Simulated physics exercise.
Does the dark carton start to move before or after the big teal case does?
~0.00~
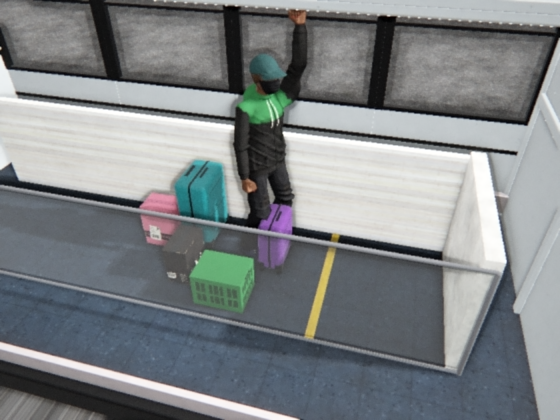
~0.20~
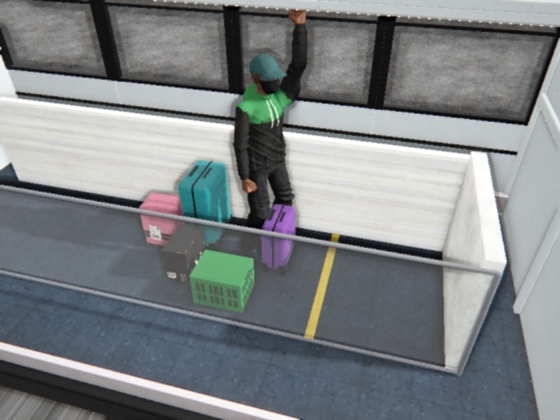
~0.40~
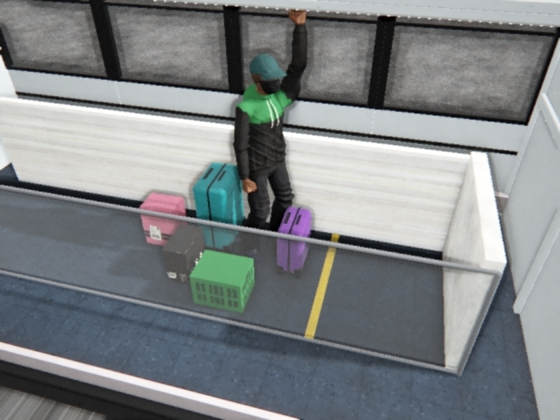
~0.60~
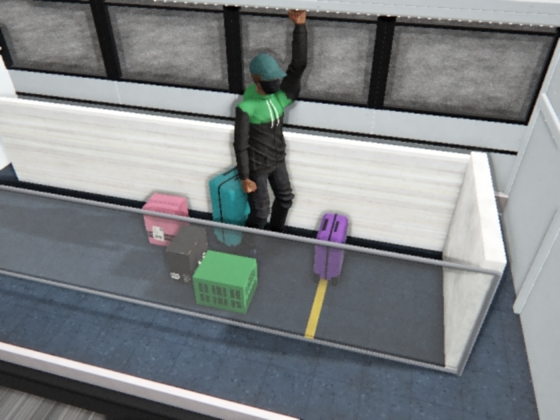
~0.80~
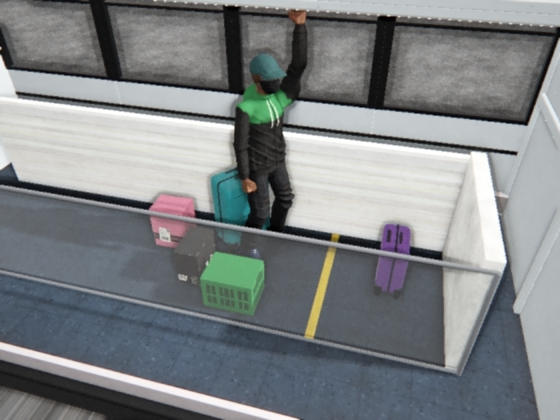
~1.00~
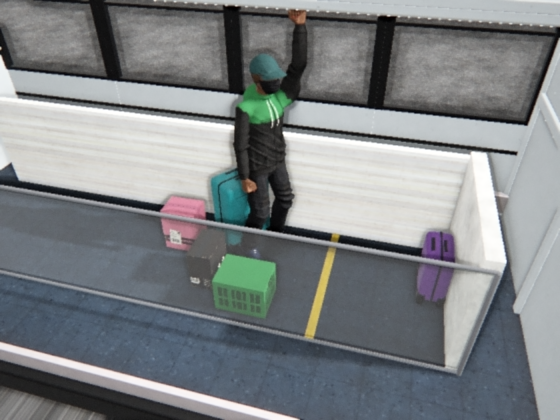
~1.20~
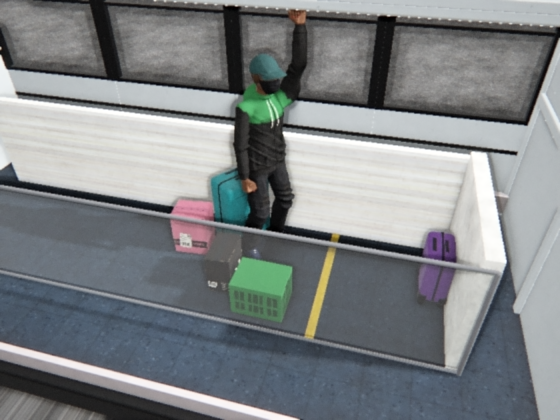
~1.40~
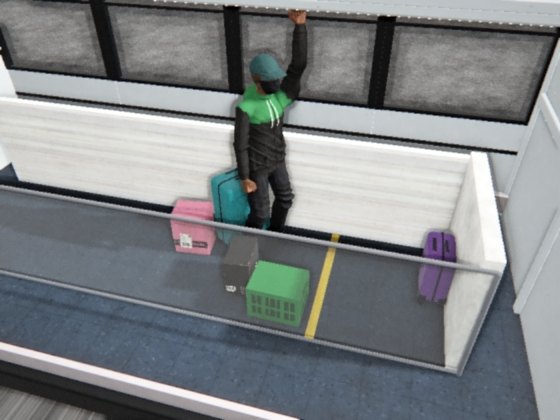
It starts after. The big teal case rolls right toward the standing person first, and the dark carton only begins sliding right later.
